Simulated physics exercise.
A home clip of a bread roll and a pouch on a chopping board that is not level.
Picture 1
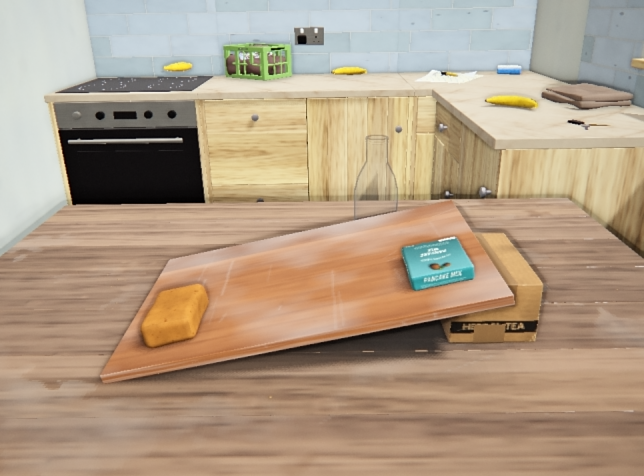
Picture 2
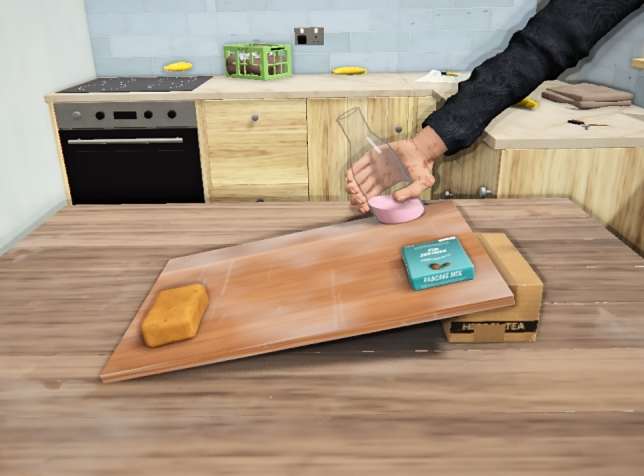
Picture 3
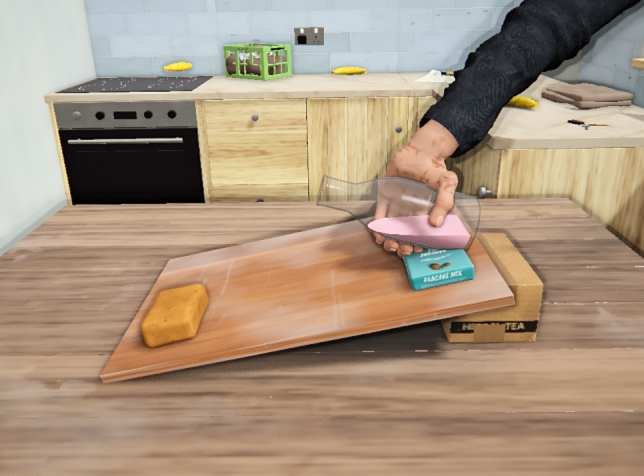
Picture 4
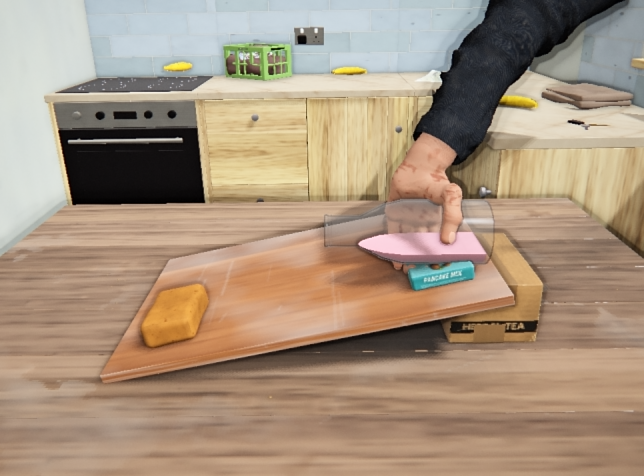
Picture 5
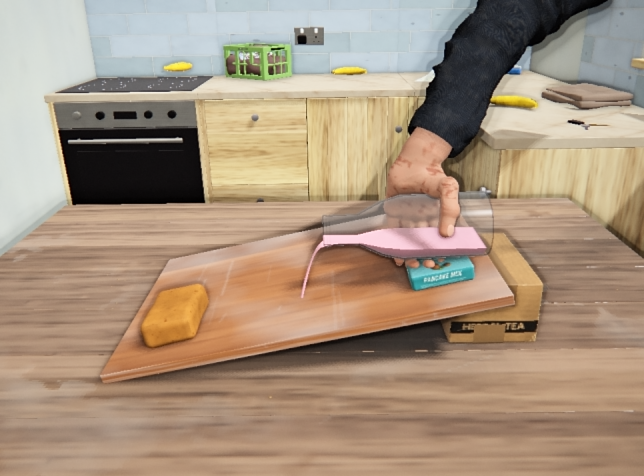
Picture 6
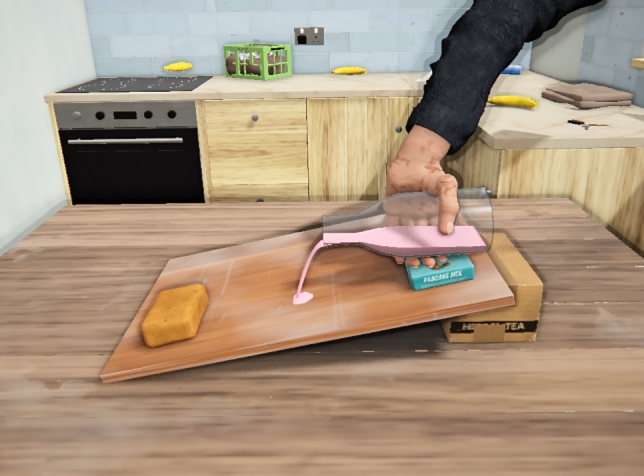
The clip opens on a chopping board sloping down to the left, with a golden-brown block and a teal packet on it and a clear bottle behind. A hand lifts the bottle, now showing pink liquid, and tips it leftward until a thin stream pours out and forms a small puddle mid-board.
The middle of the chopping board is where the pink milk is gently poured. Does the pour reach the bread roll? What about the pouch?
Bread roll: Yes; pouch: No.
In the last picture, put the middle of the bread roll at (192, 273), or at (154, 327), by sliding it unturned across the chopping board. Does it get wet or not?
First try: It misses the spill; second try: It meets the spill.
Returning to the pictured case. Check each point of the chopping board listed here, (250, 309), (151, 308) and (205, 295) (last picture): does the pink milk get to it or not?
So, first got to, next got to, and last got to.
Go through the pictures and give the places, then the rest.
The first picture shows the chopping board slopes down to the left; milk bottle (376, 190) nearly empty; bread roll (176, 315); pouch (436, 262).
The second picture shows milk bottle (376, 167) tipped 30° with all of its load; bread roll (176, 315).
The third picture shows milk bottle (392, 208) tipped 75° with all of its load; pouch (436, 262).
The fourth picture shows the chopping board slopes down to the left; milk bottle (402, 231) tipped 90° with all of its load; bread roll (176, 315).
The fifth picture shows the first of it lands; milk bottle (401, 227) tipped 90° with all of its load; pouch (436, 262).
The sixth picture shows the first of it lands; milk bottle (401, 226) tipped 95° with all of its load; bread roll (176, 315); pouch (436, 262).
A moment on, it runs down to the left; the bread roll is reached; the pouch is untouched.
Further on, it runs down to the left and off the end; the bread roll is reached; the pouch is untouched.
When it is over, it runs down to the left and off the end; the bread roll is reached; the pouch is untouched.
